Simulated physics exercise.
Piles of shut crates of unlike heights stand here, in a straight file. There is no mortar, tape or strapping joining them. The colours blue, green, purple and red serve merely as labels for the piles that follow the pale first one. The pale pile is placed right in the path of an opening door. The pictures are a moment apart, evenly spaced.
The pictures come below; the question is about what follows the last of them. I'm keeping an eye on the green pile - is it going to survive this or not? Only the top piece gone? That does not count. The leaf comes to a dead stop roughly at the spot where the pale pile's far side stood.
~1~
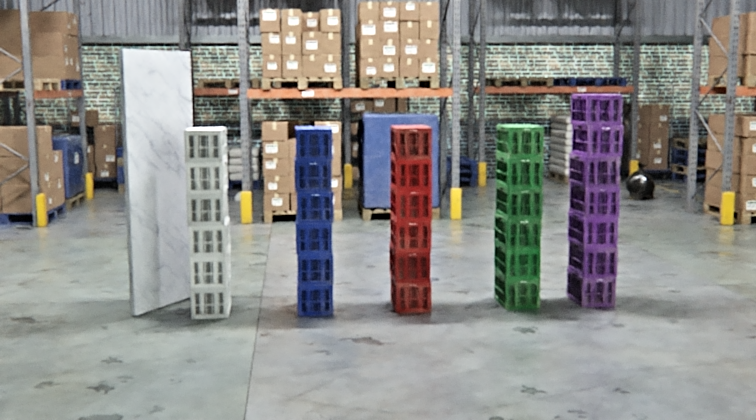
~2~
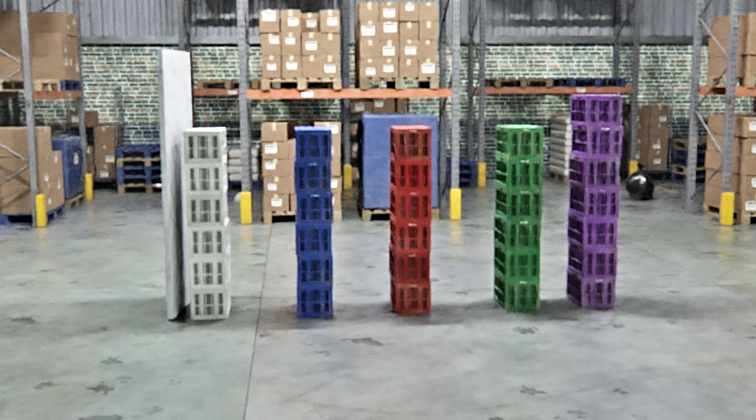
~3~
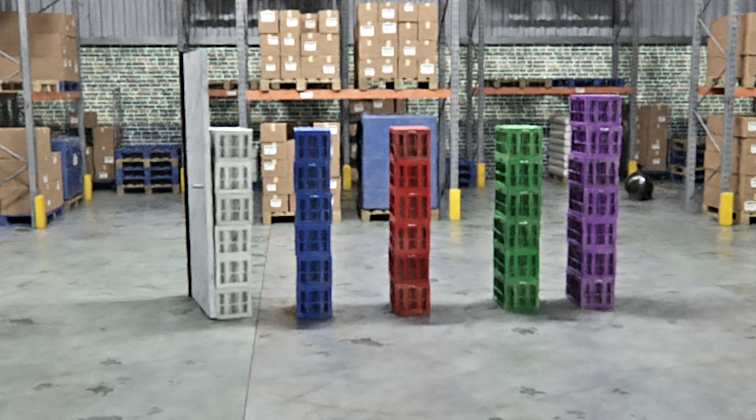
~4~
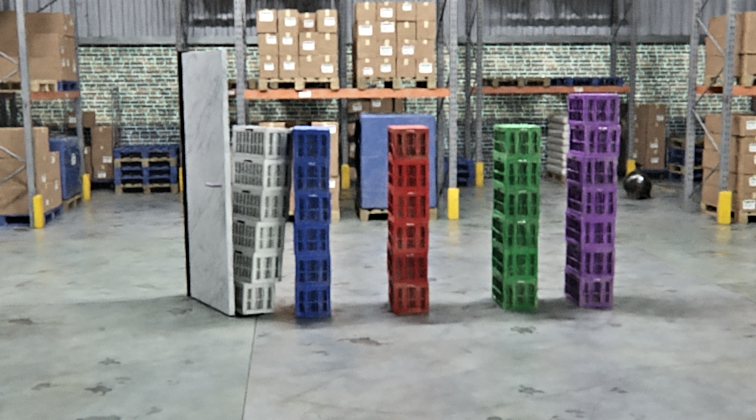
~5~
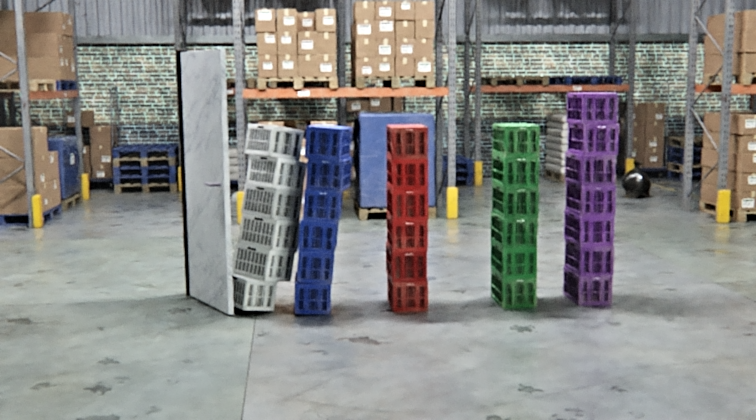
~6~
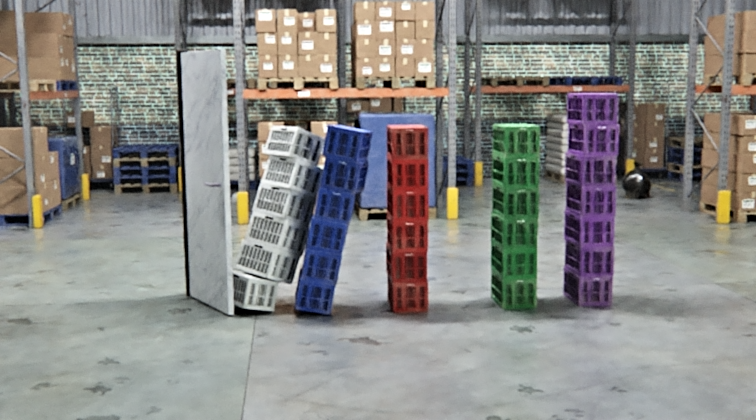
I'd say it won't make it.
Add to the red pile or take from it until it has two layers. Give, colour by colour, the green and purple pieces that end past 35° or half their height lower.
That comes to green 0, then purple 0.
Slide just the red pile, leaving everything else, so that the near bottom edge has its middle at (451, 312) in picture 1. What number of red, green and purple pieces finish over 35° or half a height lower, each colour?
Red 5, green 6, purple 7.
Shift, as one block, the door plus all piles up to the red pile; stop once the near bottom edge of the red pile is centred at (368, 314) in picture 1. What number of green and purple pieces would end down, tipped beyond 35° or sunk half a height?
By colour: Green 5, purple 7.
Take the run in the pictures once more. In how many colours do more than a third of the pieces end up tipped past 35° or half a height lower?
That gives 4 overall.
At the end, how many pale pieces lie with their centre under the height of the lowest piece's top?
6, all in all.
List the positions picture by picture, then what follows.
In the first frame (we follow the side turned to the camera), door edge (123, 105) swinging in; top green crate (526, 142); top red crate (414, 144); no other piece has moved.
Door edge (162, 105) swinging in; top green crate (526, 143), in the second frame.
Door edge (206, 106) past square; top green crate (525, 143), in the third frame.
Door edge (225, 105) past square, top of the pale pile leaning barely; top green crate (523, 142); no other piece has moved, in the fourth frame.
Door edge (224, 104) past square, top of the pale pile leaning a little; top green crate (522, 141); top blue crate (323, 143) tipped barely; steepest lean, the crate at (322, 206); 6 stirred so far, in the fifth frame.
Door edge (224, 104) past square, top of the pale pile leaning clearly; top green crate (522, 142); top blue crate (342, 144) tipped a little; 6 stirred so far, in the sixth frame.
Soon, 5 of the pale pile down; none of the 6 green crates down (0 of 25 in all colours); top green crate unmoved; top blue crate tipped clearly, a little lower.
A while on, 5 of the pale pile down; none of the 6 green crates down (10 of 25 in all colours); top green crate displaced half its height; top blue crate tipped well over, about its own height lower.
Towards the end, 5 of the pale pile down; 1 of the 6 green crates down (12 of 25 in all colours); top green crate tipped clearly, half its height lower; top red crate tipped well over, some two heights lower.
Then, 5 of the pale pile down; 5 of the 6 green crates down (23 of 25 in all colours); top green crate tipped well over, some three heights lower; top purple crate on its side.
Finally, 5 of the pale pile down; 5 of the 6 green crates down (23 of 25 in all colours); top green crate tipped steeply, some four heights lower; top purple crate upside down.
